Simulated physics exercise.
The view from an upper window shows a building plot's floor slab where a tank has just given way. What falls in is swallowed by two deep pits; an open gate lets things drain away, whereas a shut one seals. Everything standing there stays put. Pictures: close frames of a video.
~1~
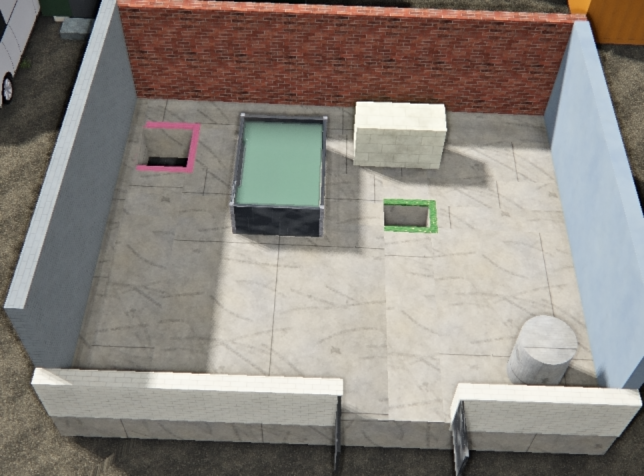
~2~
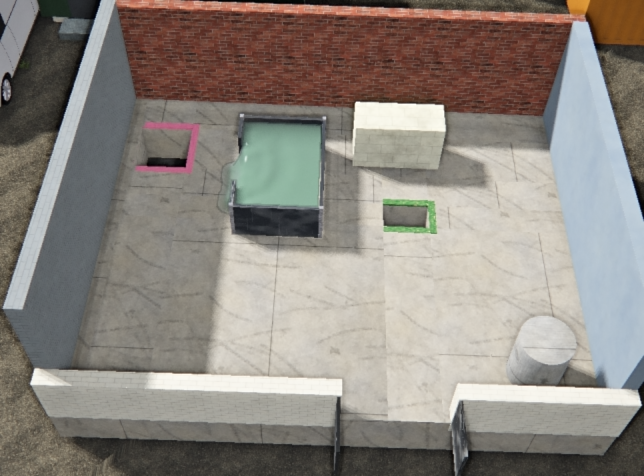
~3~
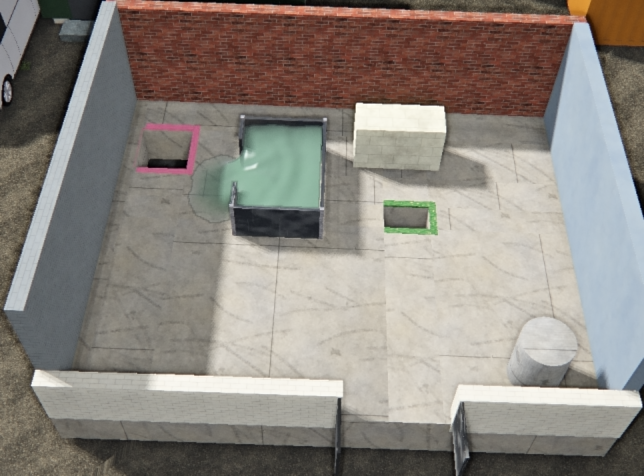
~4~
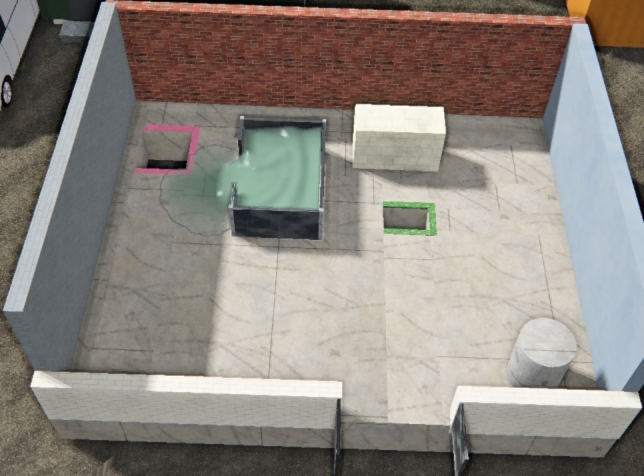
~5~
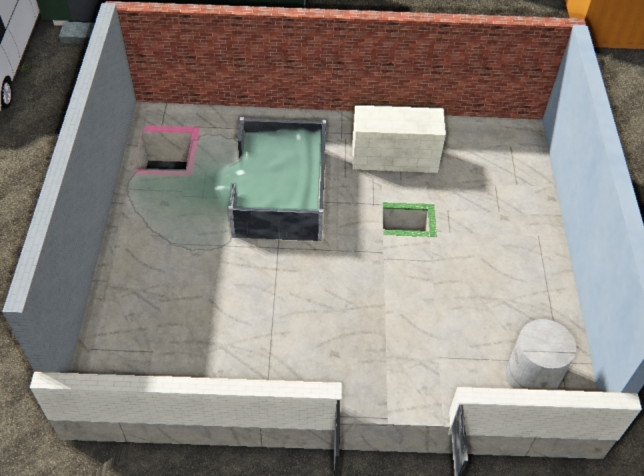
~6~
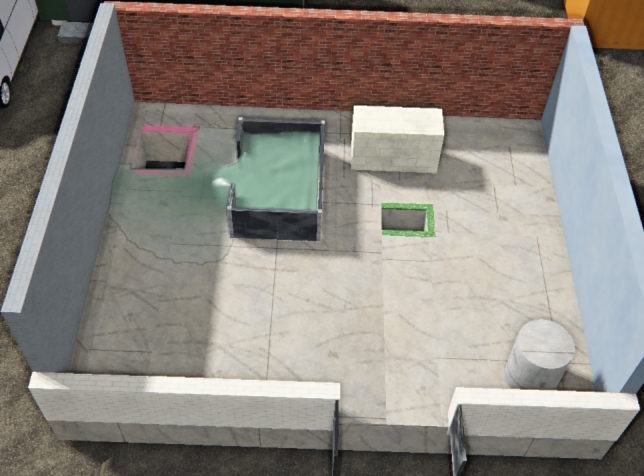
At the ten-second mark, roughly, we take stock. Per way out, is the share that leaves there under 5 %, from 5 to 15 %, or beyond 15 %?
In the end: The gate sees under 5 % leave; the green pit sees under 5 % leave; the pink pit sees beyond 15 % leave.
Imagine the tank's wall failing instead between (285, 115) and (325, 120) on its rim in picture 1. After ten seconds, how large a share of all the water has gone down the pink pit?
Roughly 25 per cent goes to the pink pit.
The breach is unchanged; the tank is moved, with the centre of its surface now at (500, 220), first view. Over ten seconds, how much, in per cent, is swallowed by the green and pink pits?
Shares - green: 35 in a hundred; pink: 8 in a hundred.
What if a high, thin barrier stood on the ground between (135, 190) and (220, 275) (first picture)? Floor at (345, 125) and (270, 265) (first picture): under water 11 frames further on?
In turn, the first is spared and the second submerged.
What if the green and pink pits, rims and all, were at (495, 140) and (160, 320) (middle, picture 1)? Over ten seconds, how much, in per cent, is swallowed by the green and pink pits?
Per cent, approx.: Green 10, pink 25.
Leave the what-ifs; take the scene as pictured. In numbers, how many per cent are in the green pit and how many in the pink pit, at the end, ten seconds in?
I reckon close to 0 % and close to 44 % respectively.
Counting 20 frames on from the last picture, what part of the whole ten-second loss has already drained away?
It would be around 60 %.
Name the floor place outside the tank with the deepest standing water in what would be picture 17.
Pointing at (112, 198).
A moment on, water covers 15 % of the floor; the gate 0 %, the green pit 0 %, the pink pit 9 %.
Next, water covers 20 % of the floor; the gate 0 %, the green pit 0 %, the pink pit 17 %.
Then, water covers 25 % of the floor; the gate 0 %, the green pit 0 %, the pink pit 27 %.
Later, water covers 45 % of the floor; the gate 0 %, the green pit 0 %, the pink pit 38 %.
In the end, water covers 60 % of the floor; the gate 1 %, the green pit 0 %, the pink pit 45 %.
